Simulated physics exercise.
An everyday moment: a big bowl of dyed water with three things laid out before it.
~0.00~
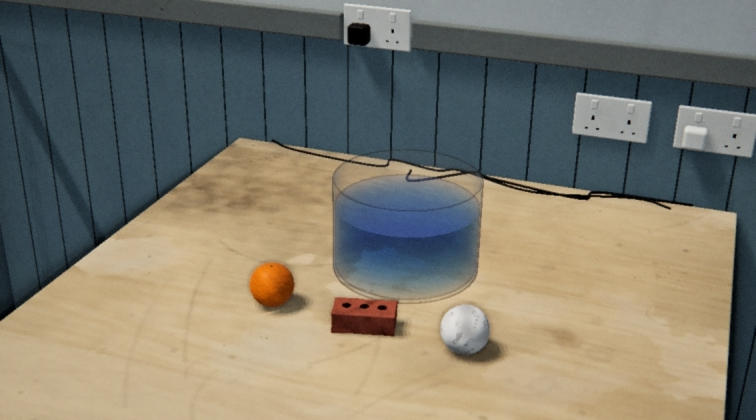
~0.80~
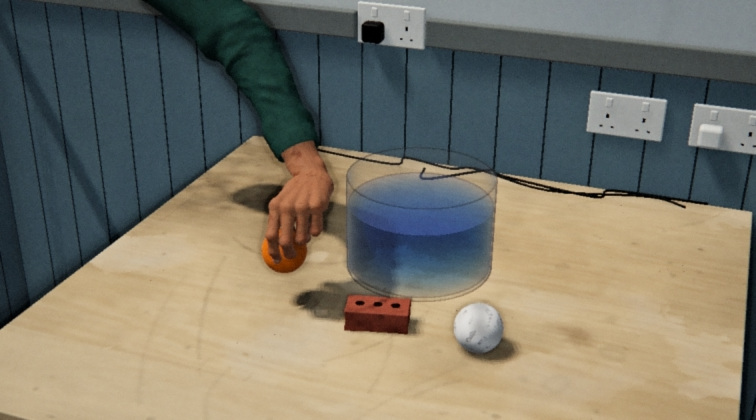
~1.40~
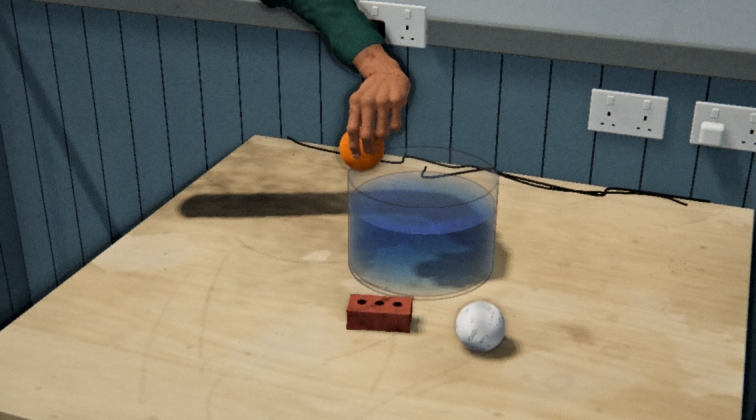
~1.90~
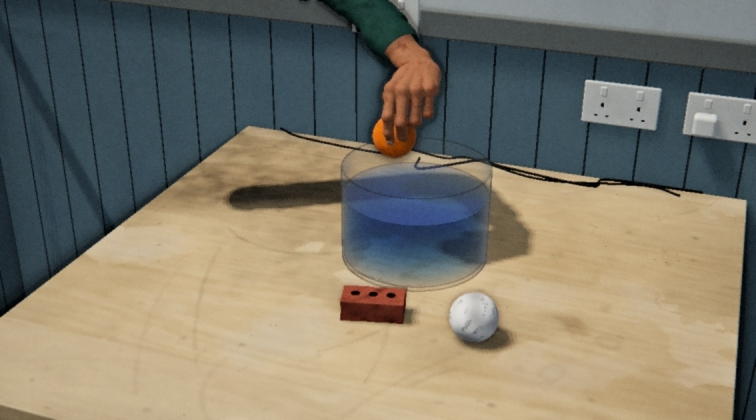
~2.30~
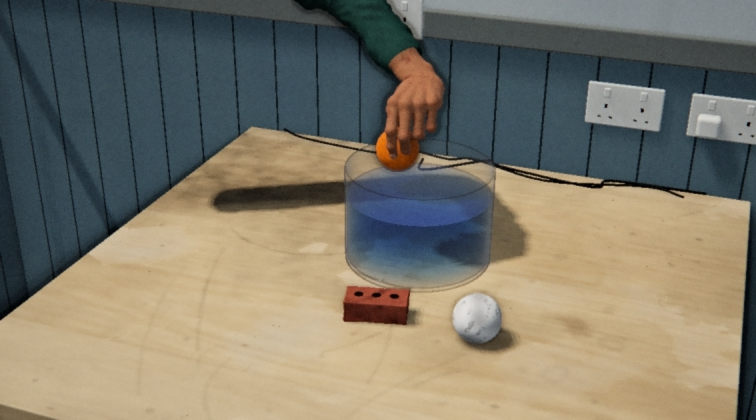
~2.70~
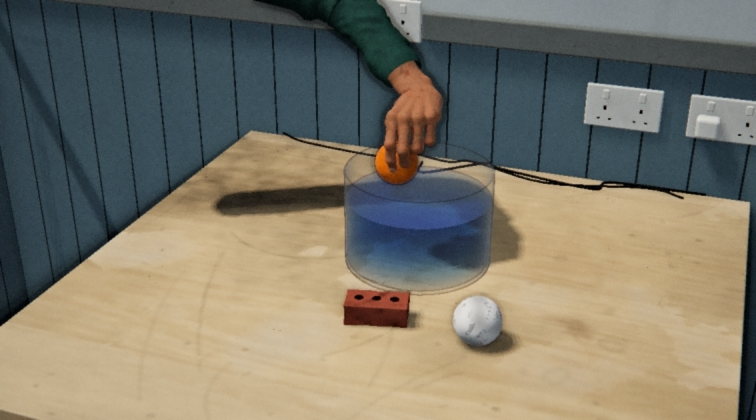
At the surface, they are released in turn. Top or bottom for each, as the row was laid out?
Okay - the left one won't go under, the middle one won't stay up, the right one won't go under.
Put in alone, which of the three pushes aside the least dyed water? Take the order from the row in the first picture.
My answer is the rightmost piece.
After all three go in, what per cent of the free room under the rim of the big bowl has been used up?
I'd put it near 20 in a hundred.
Around 4.0 s, the orange bobs at the top.
Around 8.0 s, the piece of brick ends at the bottom.
Around 12.0 s, the tennis ball bobs at the top; afloat, orange and tennis ball.
